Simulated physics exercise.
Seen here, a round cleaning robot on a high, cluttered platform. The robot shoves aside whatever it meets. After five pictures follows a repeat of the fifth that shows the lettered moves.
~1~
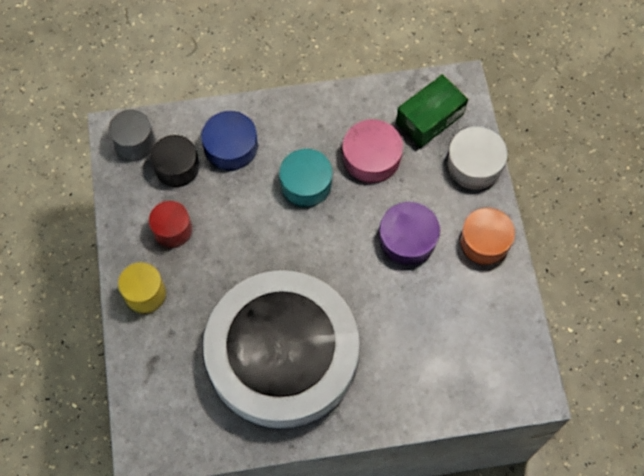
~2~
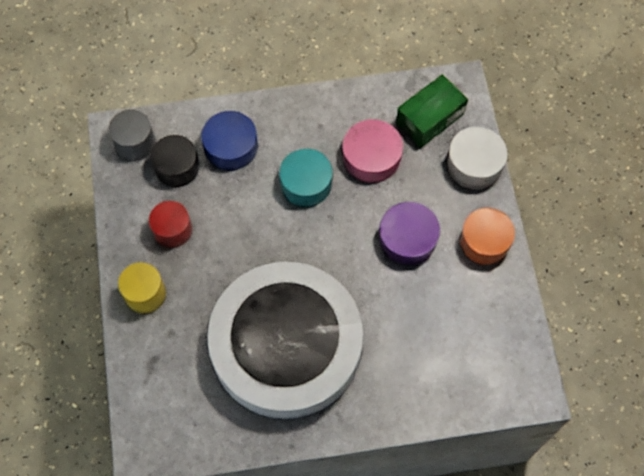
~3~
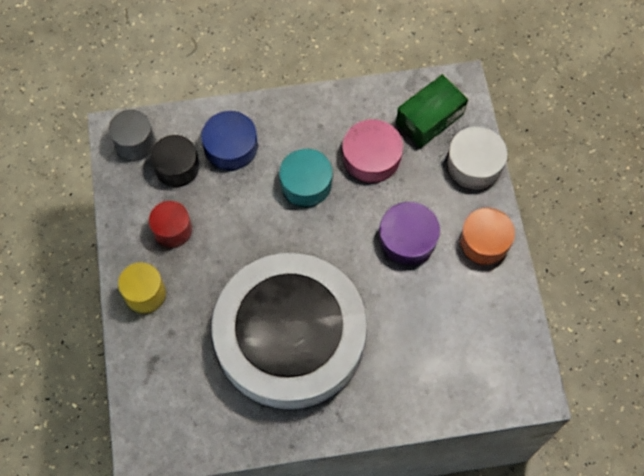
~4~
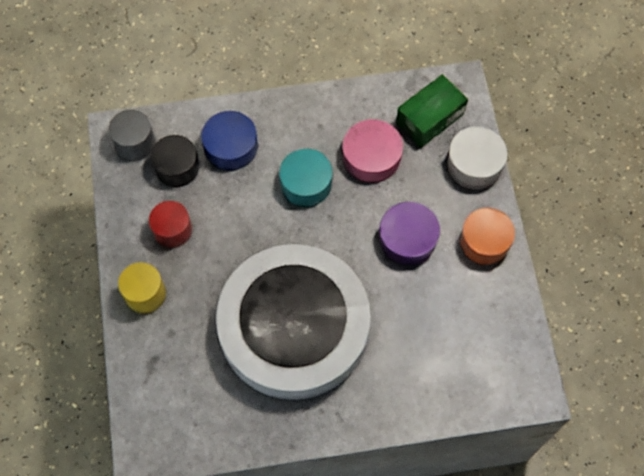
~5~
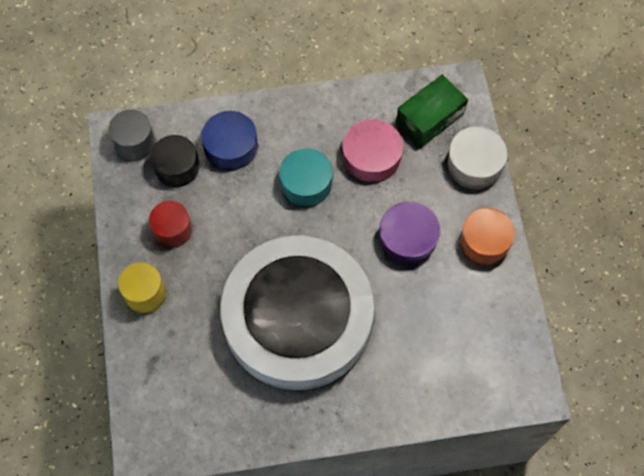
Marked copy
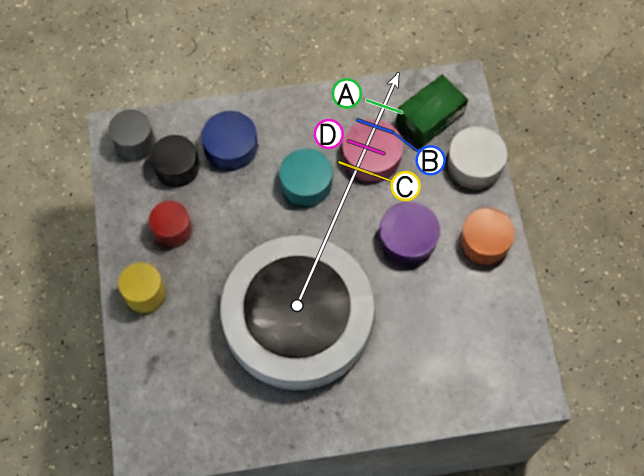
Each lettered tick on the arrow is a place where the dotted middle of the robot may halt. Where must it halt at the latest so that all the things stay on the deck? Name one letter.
It should halt at D.
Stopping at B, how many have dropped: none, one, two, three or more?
By then, one.
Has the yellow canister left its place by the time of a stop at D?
No.
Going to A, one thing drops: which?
The pink canister goes over.
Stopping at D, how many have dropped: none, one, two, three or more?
The count is none.
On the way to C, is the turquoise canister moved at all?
Yes.
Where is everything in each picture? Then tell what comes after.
In the first frame, orange pail (487, 237); turquoise canister (306, 178); red canister (171, 225).
In the second frame, robot (286, 339); pink canister (373, 151).
In the third frame, robot (289, 330); white pail (477, 159).
In the fourth frame, robot (294, 321); green box (432, 111).
In the fifth frame, robot (298, 312); yellow canister (142, 288); purple pail (409, 234); orange pail (487, 237).
On the marked copy, A at (384, 106); B at (375, 126); C at (357, 168); D at (367, 147); the arrow from (297, 306) to (398, 73); the white dot at (297, 306).
Taking D. A third of the way, robot (323, 253); purple pail (420, 226); turquoise canister (307, 166).
Two thirds of the way, robot (348, 196); green box (444, 101); turquoise canister (303, 122).
When it is over, robot (366, 156); pink canister (398, 79); white pail (485, 153); nothing has fallen.
As for the rest, A drops the pink canister; B drops the pink canister; C is safe but short.
